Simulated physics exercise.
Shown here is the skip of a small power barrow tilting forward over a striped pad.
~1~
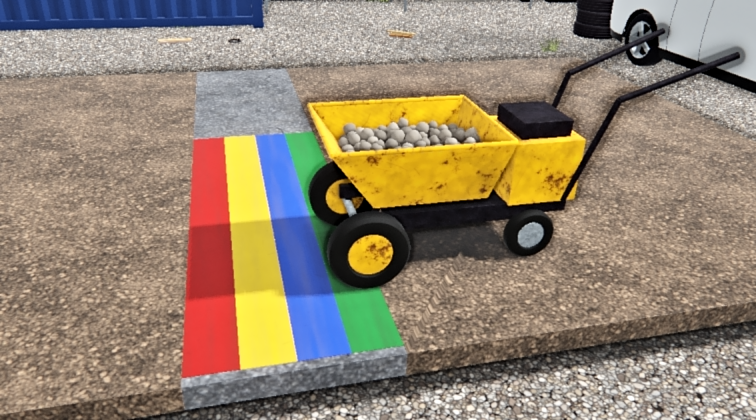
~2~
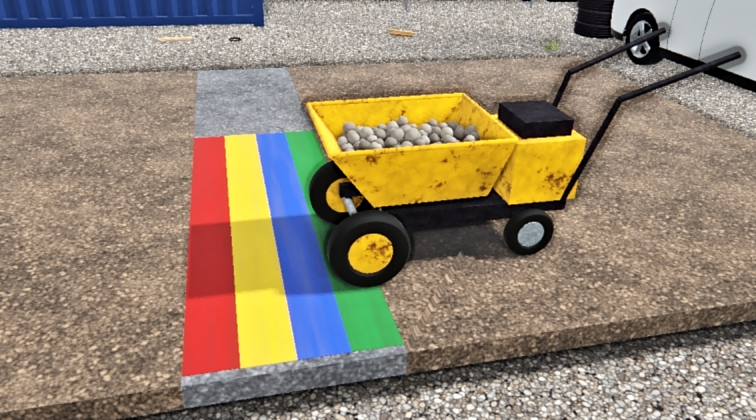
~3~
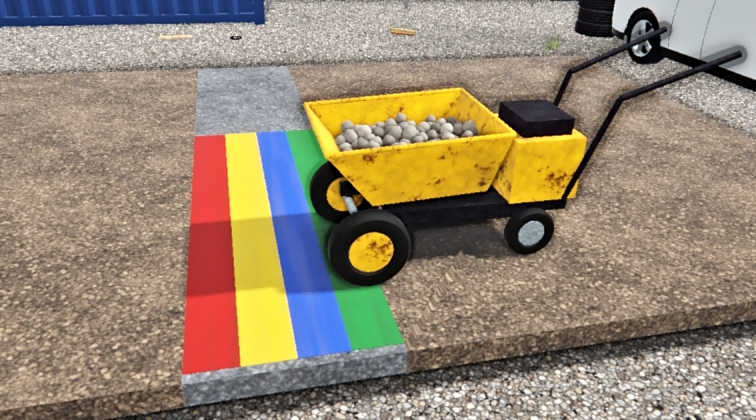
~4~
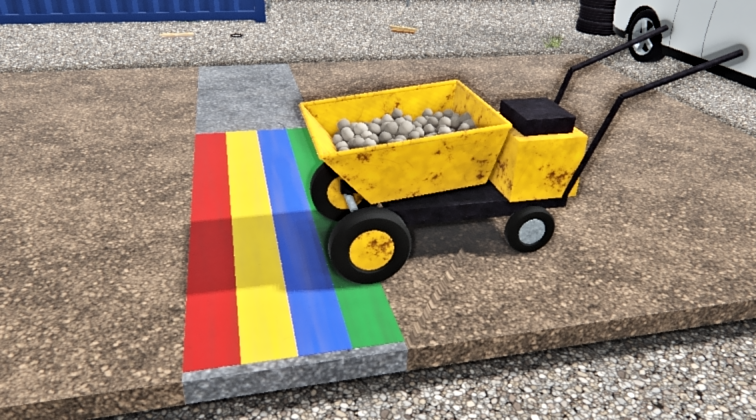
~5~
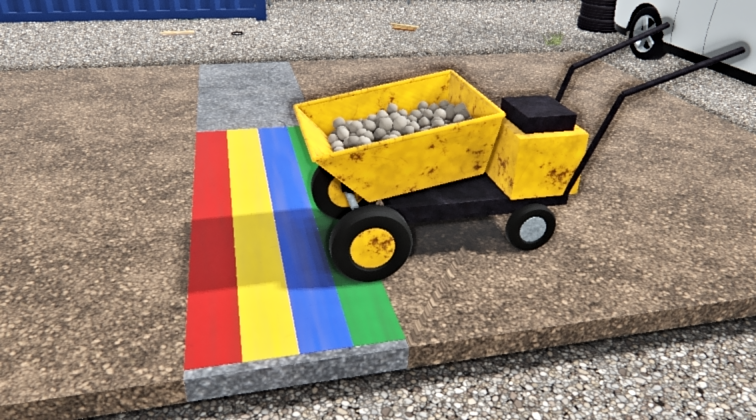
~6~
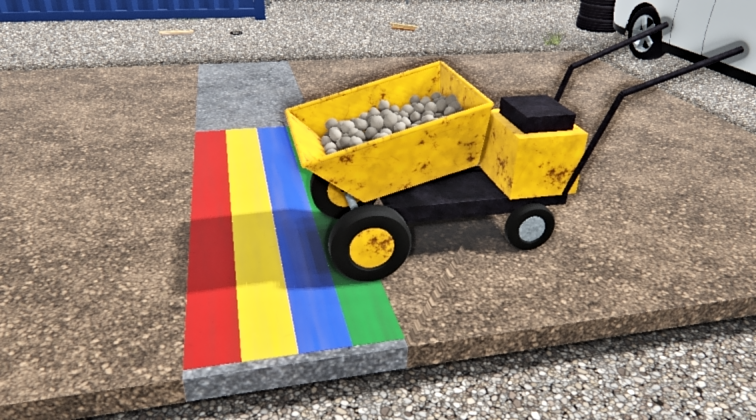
Yellow power barrow's skip of rounded stones sitting level, then slowly tilting forward to the left over a striped pad.
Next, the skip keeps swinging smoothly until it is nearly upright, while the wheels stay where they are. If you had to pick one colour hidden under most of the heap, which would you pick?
I would pick red.
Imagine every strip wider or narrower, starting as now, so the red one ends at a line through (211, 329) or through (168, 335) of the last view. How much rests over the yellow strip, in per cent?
First 0 in a hundred, then 20 in a hundred.
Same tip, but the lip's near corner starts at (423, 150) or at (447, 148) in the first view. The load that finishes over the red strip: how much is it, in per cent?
Some 10 in a hundred, then some 10 in a hundred.
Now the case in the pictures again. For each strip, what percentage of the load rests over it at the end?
Green 0 %, blue 0 %, yellow 10 %, red 35 %.
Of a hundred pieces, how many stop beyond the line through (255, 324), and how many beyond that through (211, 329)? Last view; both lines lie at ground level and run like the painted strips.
I'd put it near 70 in a hundred, then near 40 in a hundred.
Just after the last frame, skip tipped steeply; every one in the skip.
A moment on, skip tipped right over; roughly two thirds in the skip; about a tenth over the yellow strip; roughly a quarter over the red strip; just a few off the paint.
Further on, skip tipped right over; roughly a quarter in the skip; about a tenth over the yellow strip; roughly a third over the red strip; roughly a quarter off the paint.
When it is over, skip tipped right over; roughly a quarter in the skip; not one over the green strip; not one over the blue strip; about a tenth over the yellow strip; roughly a third over the red strip; roughly a quarter off the paint.
